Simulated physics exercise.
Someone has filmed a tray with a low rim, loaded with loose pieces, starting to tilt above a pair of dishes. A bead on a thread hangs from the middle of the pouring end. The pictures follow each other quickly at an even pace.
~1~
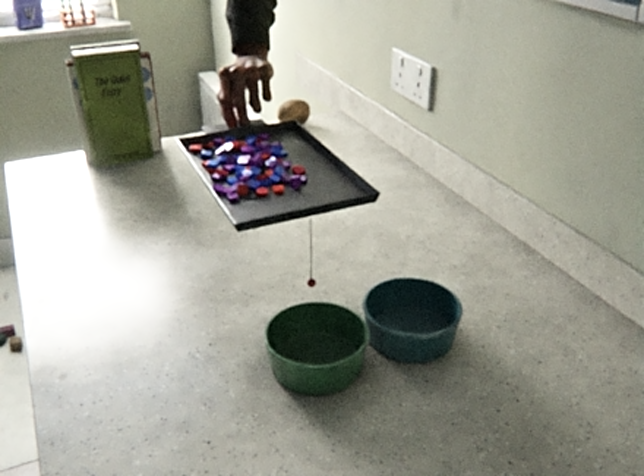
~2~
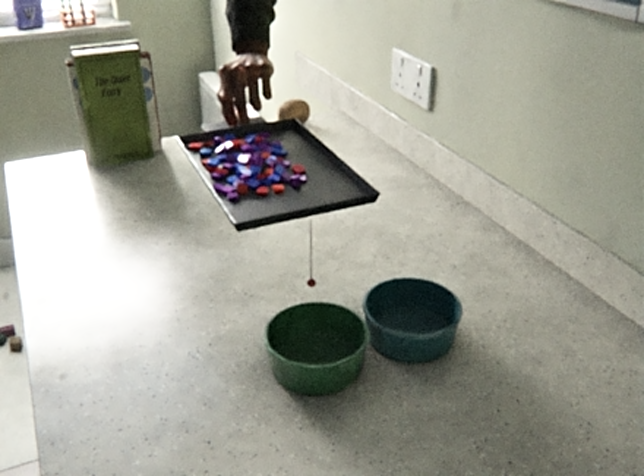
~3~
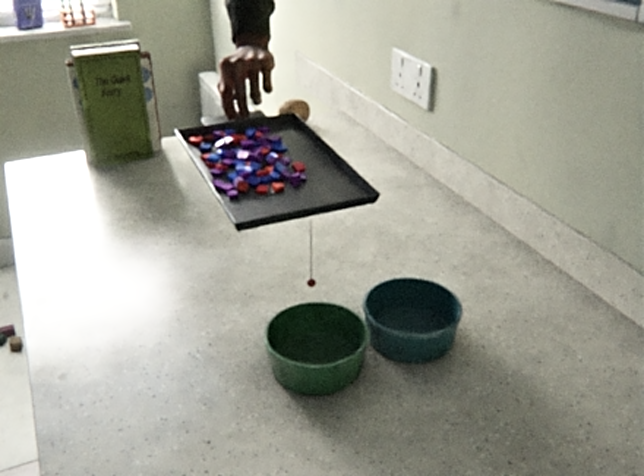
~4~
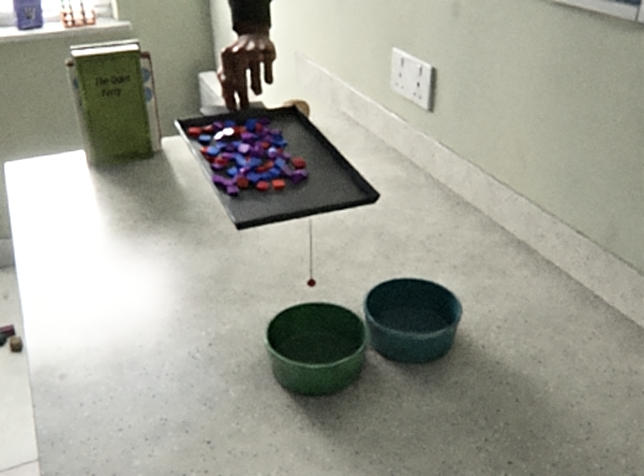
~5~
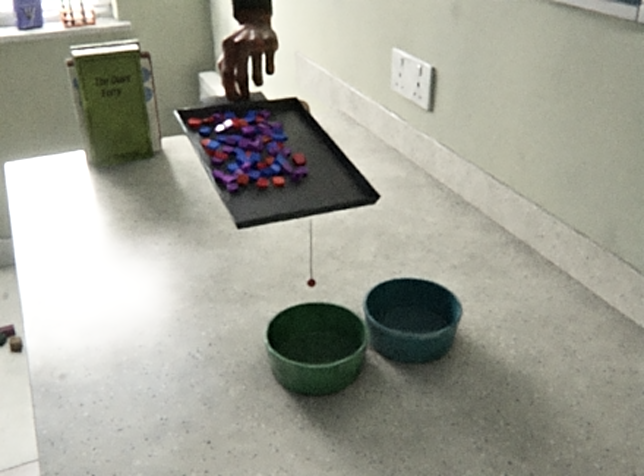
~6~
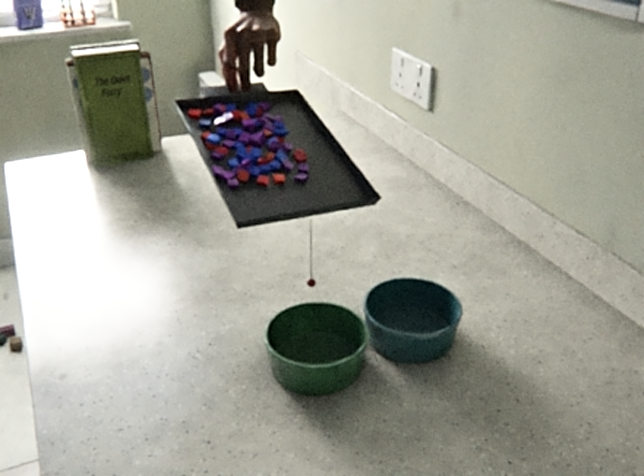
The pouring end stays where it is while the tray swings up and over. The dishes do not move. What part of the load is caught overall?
They take over half between them.
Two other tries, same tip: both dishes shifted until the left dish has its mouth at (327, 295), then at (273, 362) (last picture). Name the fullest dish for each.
The first try: The left one. The second: Right.
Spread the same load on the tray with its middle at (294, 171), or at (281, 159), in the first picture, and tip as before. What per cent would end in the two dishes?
Roughly 70 per cent, and 60 per cent.
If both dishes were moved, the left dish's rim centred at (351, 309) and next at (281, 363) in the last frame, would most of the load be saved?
At the first place most of it, at the second not half.
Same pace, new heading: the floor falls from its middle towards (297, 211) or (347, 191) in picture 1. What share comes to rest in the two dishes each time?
In turn 60 and 10 in a hundred.
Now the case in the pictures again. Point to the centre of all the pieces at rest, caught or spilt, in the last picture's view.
Roughly at (374, 335).
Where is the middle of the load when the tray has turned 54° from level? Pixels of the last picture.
At about (323, 195).
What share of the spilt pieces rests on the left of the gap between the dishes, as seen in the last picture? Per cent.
About 80 per cent.
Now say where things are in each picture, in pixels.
In the first frame, corners of the pouring end at (237, 221) and (376, 192), level; middle of the load at (253, 164), mosaic tiles; left dish at (338, 376); right dish at (437, 345); bead on its thread at (312, 283).
In the second frame, corners of the pouring end at (237, 221) and (376, 192), level; middle of the load at (253, 163).
In the third frame, corners of the pouring end at (238, 221) and (376, 193), tipped barely, lowest at the right corner; middle of the load at (253, 159).
In the fourth frame, corners of the pouring end at (238, 220) and (377, 194), tipped a little, lowest at the right corner; middle of the load at (253, 154).
In the fifth frame, corners of the pouring end at (238, 220) and (377, 195), tipped a little, lowest at the right corner; middle of the load at (245, 144).
In the sixth frame, corners of the pouring end at (239, 220) and (377, 196), tipped a little, lowest at the right corner; middle of the load at (246, 138); left dish at (338, 376); right dish at (437, 345).
Soon after the last picture, tray tipped steeply; nearly all on the tray; a small part in the air.
A little later, tray tipped right over; about half on the tray; a small part in the left dish; a small part in the right dish; a small part outside both; a small part in the air.
Later still, tray tipped past a quarter turn; about a quarter in the left dish; about a third in the right dish; about a third outside both.
At rest, tray tipped past a quarter turn; about a quarter in the left dish; about a third in the right dish; about a third outside both.
